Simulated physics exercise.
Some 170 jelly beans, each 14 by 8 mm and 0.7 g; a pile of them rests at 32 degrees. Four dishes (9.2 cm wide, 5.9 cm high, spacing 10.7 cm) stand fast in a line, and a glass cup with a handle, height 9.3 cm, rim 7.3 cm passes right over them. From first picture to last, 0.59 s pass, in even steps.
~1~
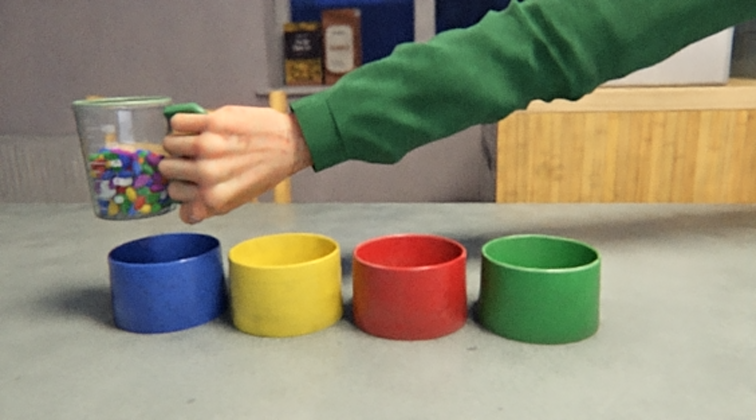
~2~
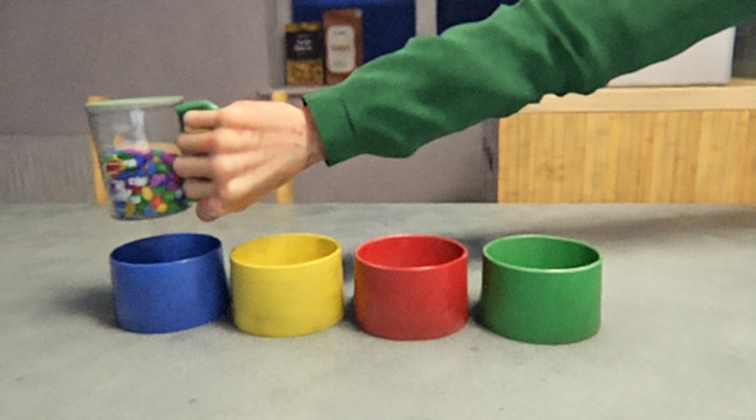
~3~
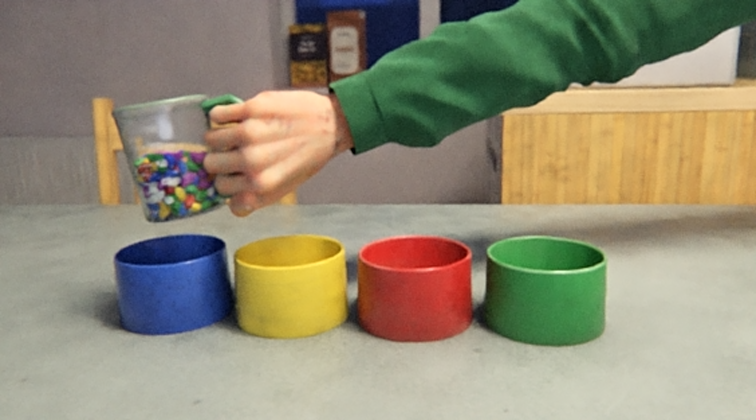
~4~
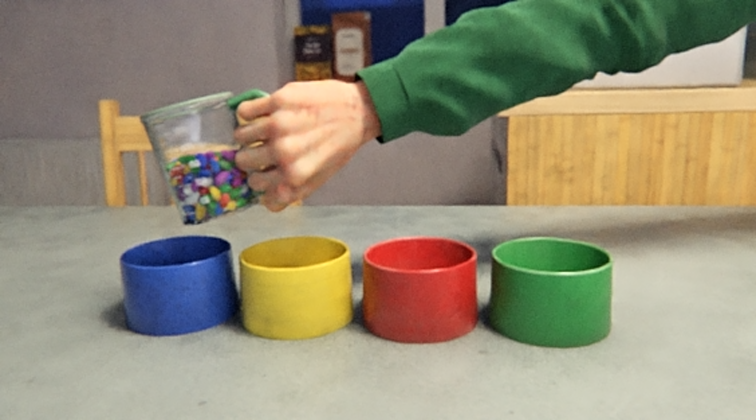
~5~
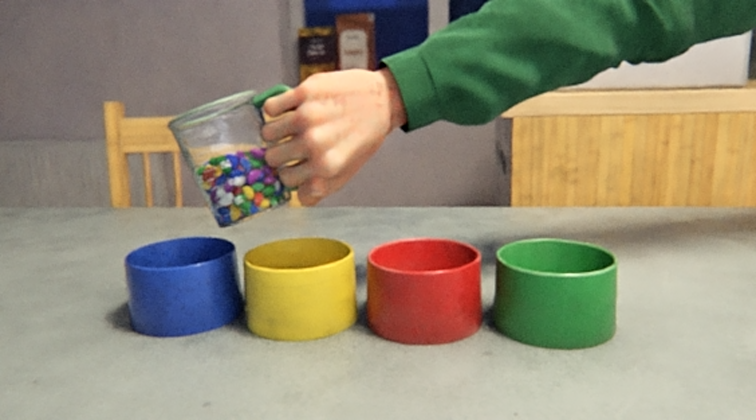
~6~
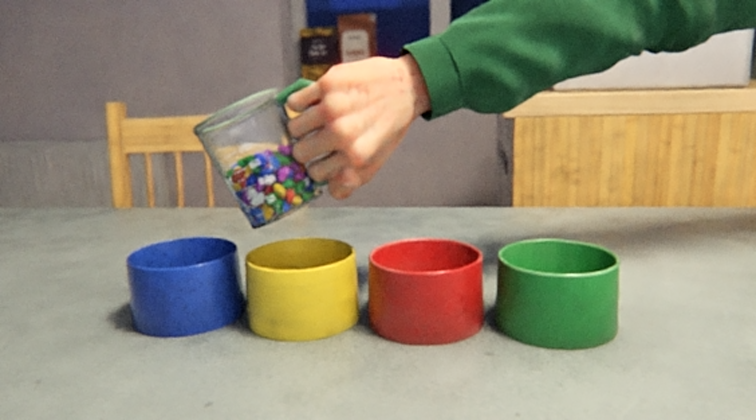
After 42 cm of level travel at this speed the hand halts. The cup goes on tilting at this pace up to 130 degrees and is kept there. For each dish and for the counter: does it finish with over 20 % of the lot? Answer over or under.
Red dish: Under; blue dish: Under; green dish: Over; yellow dish: Under; on the counter: Under.
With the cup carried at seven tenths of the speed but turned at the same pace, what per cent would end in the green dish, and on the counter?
Then: Green 50, counter 20.
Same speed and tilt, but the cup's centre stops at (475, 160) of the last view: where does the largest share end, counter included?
The winner: Red.
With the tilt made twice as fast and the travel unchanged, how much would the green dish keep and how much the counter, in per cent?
In that case green 0; counter 0.
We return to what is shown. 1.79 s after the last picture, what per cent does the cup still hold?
Some 95 per cent of the load.
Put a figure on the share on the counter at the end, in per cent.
About 0 per cent.
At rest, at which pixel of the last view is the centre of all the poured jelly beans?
Around (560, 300).
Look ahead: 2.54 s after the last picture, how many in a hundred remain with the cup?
Roughly 0 per cent.
Then, 1.08 s after the last picture, tilt 73 degrees; cup holds 100 %.
Then, 1.79 s after the last picture, tilt 106 degrees; cup holds 95 %, green 5 %.
Then, 2.54 s after the last picture, tilt 130 degrees; cup holds 0 %, green 100 %.
In the end, red 0 %, blue 0 %, green 100 %, yellow 0 %, counter 0 %.
